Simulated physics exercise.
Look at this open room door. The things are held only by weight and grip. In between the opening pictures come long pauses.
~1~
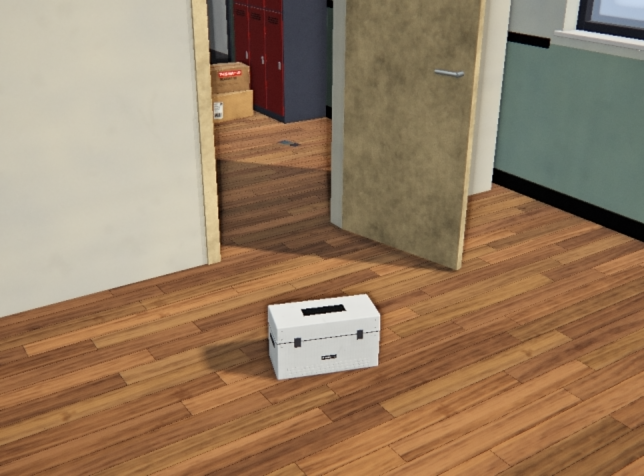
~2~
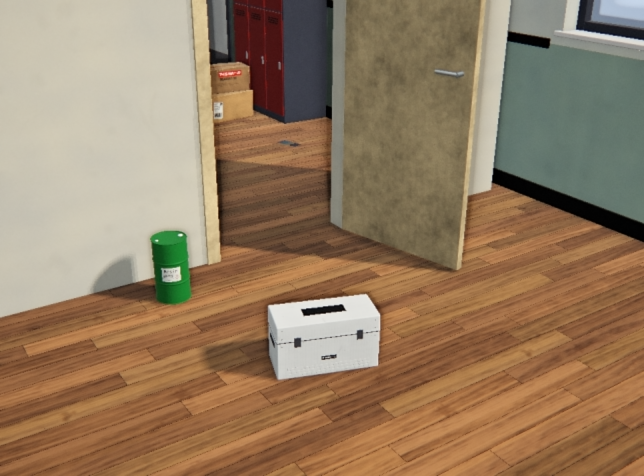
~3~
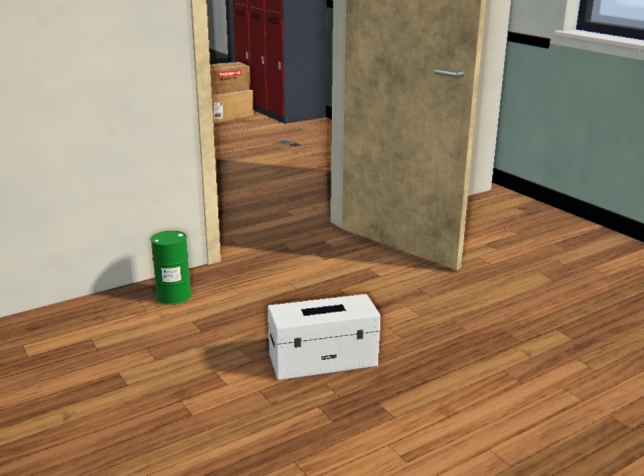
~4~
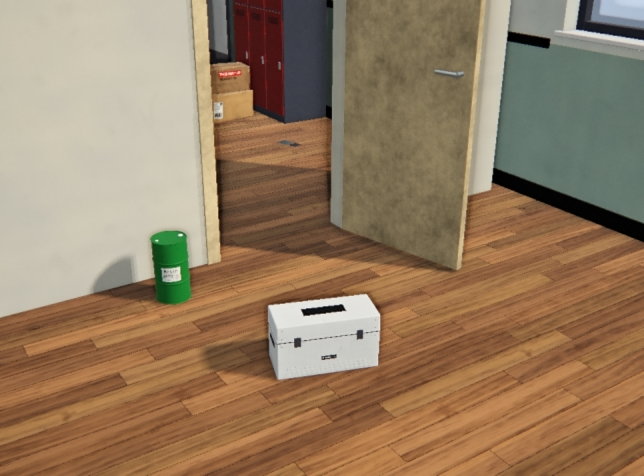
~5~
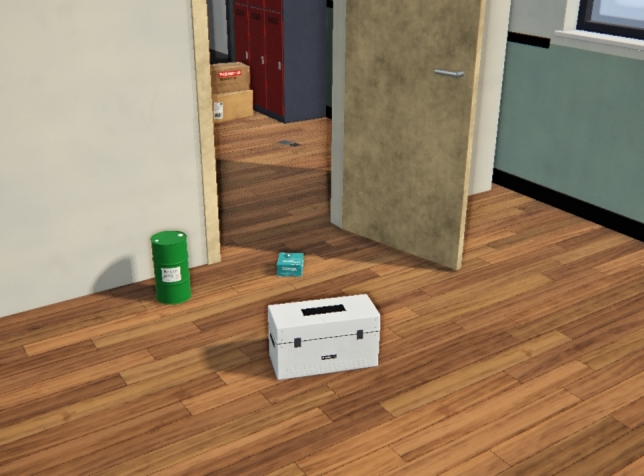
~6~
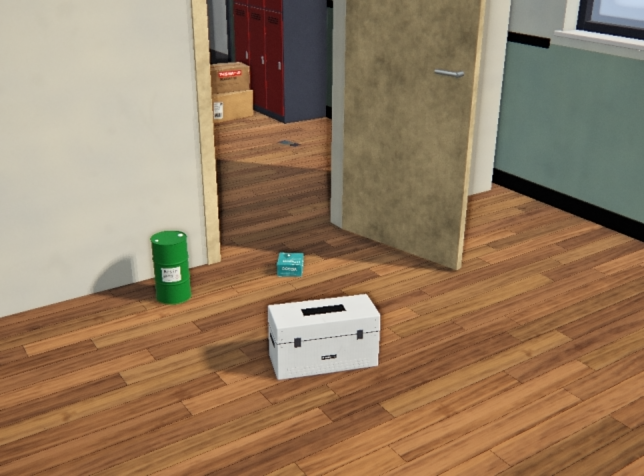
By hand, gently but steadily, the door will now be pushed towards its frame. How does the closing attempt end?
The door's path stays clear.
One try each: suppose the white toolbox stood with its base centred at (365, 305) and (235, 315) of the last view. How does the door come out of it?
The door meets the jamb the first time and meets the jamb the second time.
Then, 1.10 s later than the last frame, door at 78°.
Then, 2.20 s later than the last frame, door at 35°; turquoise box moved a little near (288, 264).
Then, 2.60 s later than the last frame, door at 20°; turquoise box moved about its own width near (265, 257).
Then, 2.90 s later than the last frame, door at 8°; turquoise box moved well along near (250, 249).
When it is over, door at 0°; moved from the start, turquoise box; the other 2 as before. End places, in pixels of the last picture, turquoise box near (241, 243).
